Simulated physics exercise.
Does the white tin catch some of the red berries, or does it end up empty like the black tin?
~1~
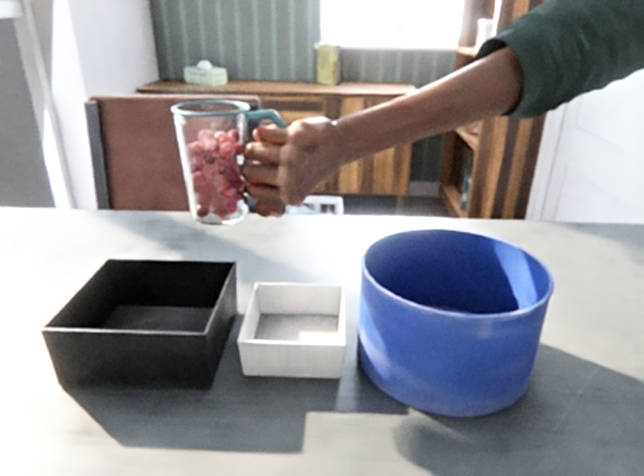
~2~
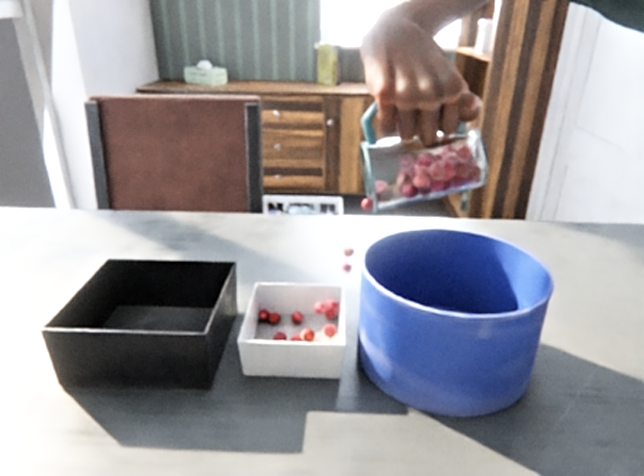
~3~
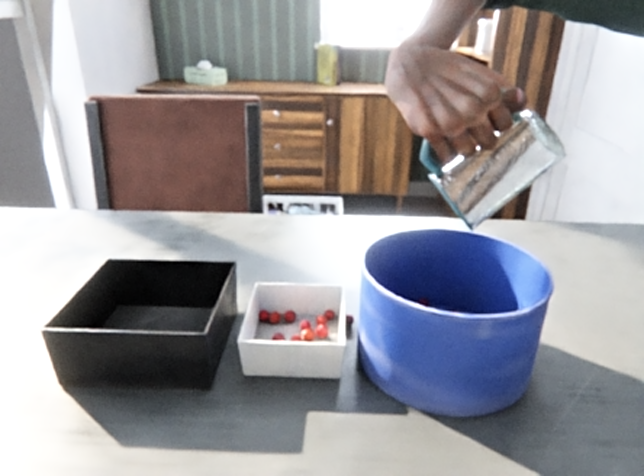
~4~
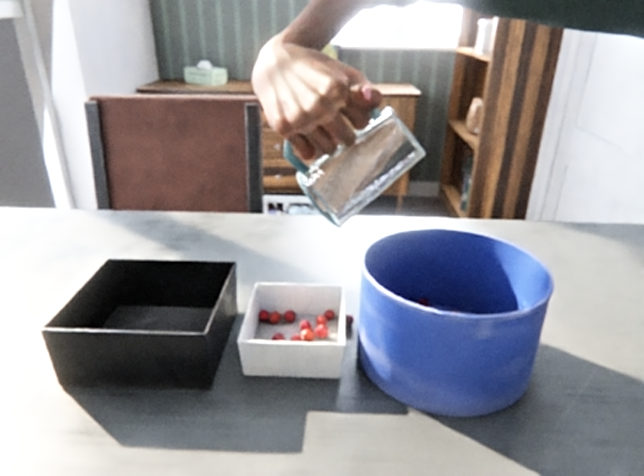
The white tin catches some of the berries, while the rest go into the blue pot and the black tin stays empty.
